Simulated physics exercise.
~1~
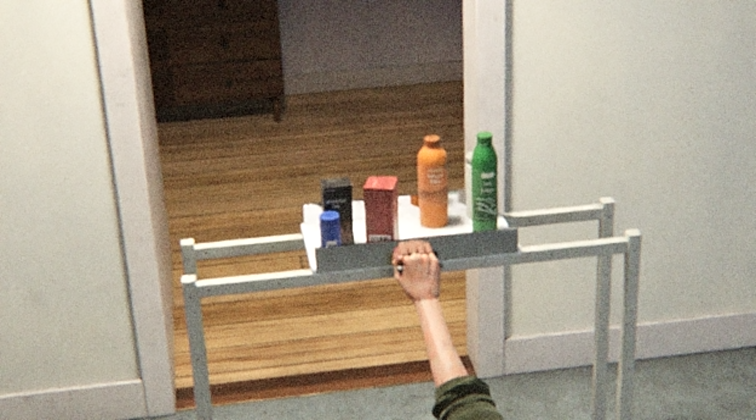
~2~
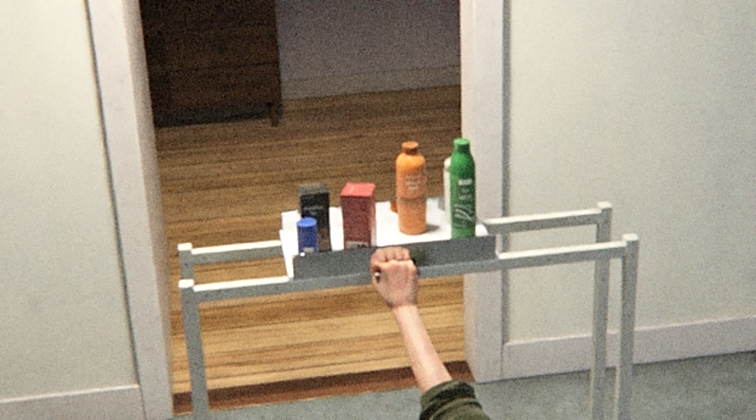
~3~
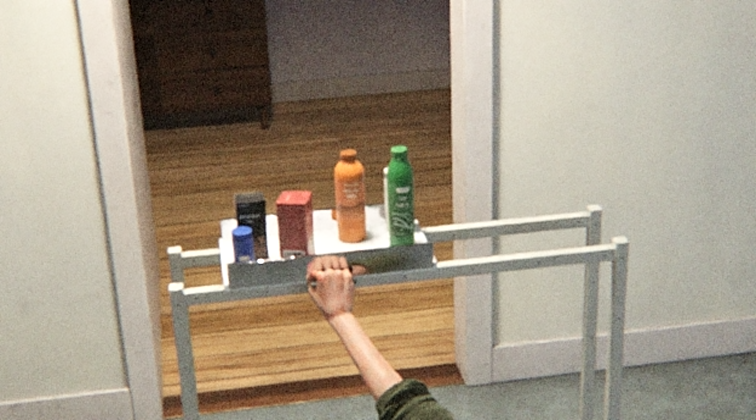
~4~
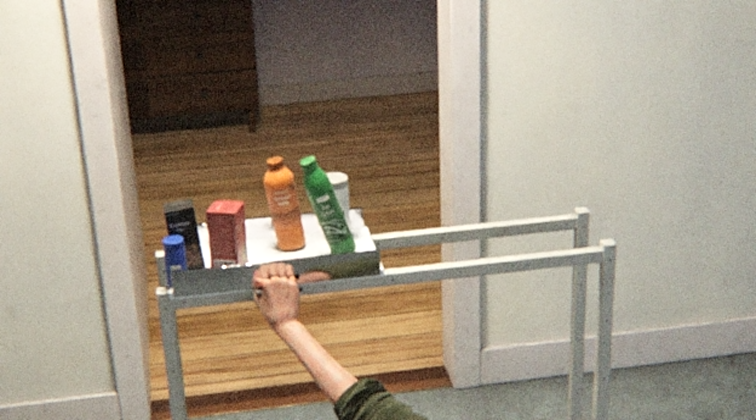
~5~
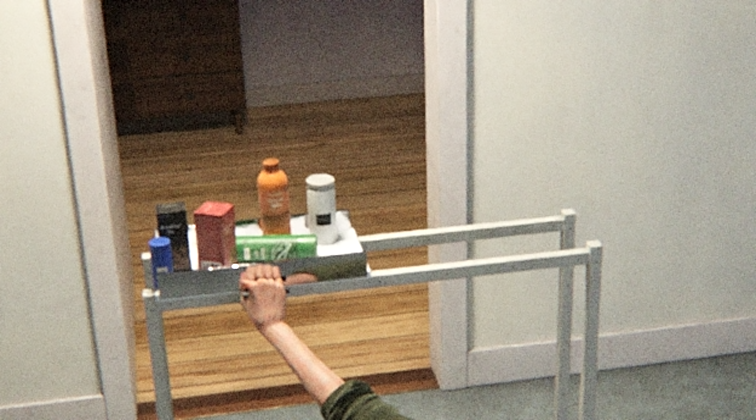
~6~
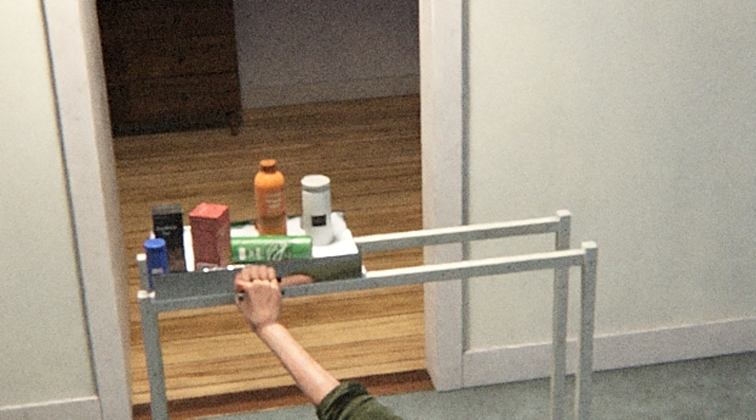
A green bottle topples on a small white tray as a hand slides the tray left along a pale metal rack, seen from slightly above in front of an open doorway with a wooden floor beyond. At first, the green bottle stands at the right beside an orange bottle, with a white jar behind them and red and black cartons and a blue shaker to the left. The fist pushes the tray left until it reaches the rack's left end. There the green bottle leans left, then falls onto its side across the tray. It stays lying there, while the other five items remain upright.
